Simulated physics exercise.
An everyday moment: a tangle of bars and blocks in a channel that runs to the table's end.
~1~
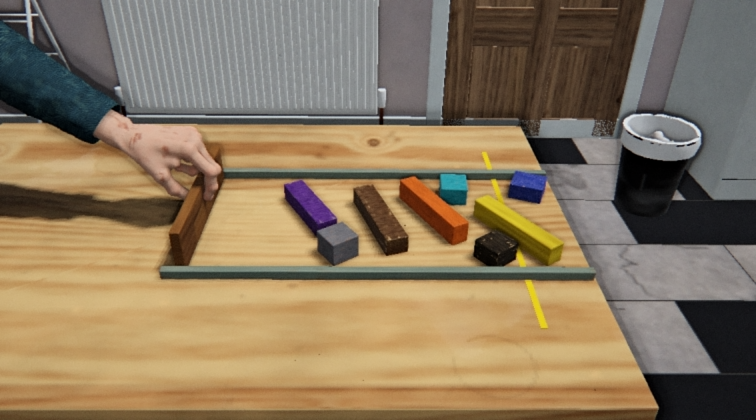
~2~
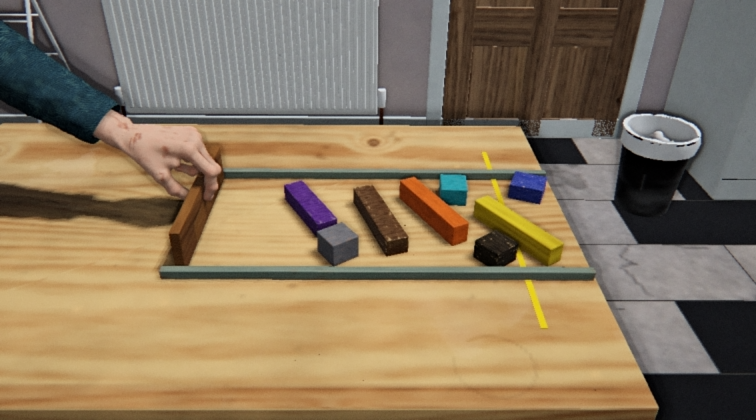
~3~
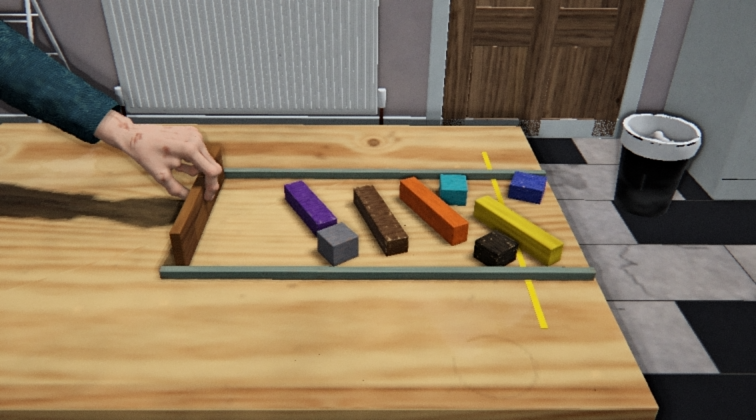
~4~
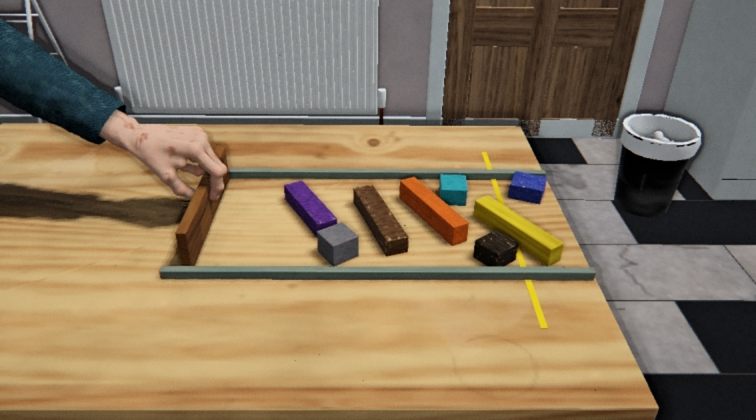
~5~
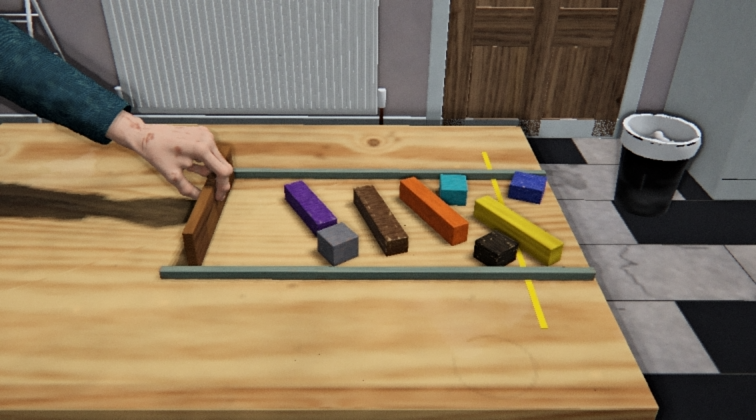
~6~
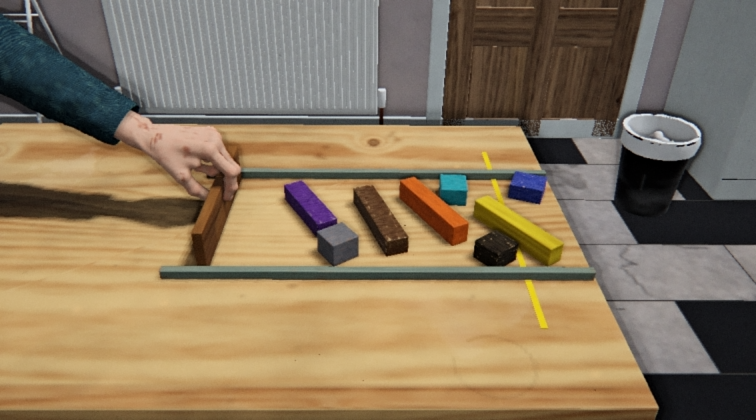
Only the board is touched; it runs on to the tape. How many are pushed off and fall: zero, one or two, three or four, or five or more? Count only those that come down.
As it turns out, the number that fall off is three or four.
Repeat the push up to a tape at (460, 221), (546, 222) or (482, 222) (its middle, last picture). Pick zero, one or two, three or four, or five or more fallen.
For each place: Not one; more than four; either one or two.
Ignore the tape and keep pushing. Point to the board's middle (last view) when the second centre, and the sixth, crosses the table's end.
Its middle is around (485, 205) and later (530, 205).
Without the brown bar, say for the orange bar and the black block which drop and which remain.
The orange bar is kept, the black block is kept.
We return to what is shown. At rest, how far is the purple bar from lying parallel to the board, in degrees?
Roughly 0° out of line.
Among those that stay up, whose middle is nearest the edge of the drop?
It is the orange bar.
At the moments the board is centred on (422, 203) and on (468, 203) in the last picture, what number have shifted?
At the one place 7, at the other 8.
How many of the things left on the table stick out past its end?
It comes to 1.
A little later, none off yet; blue block at rest near (528, 187); yellow stick at rest near (516, 229); black block at rest near (496, 250).
When it is over, the number that fall off is three or four; down, turquoise block, black block, yellow stick and blue block.
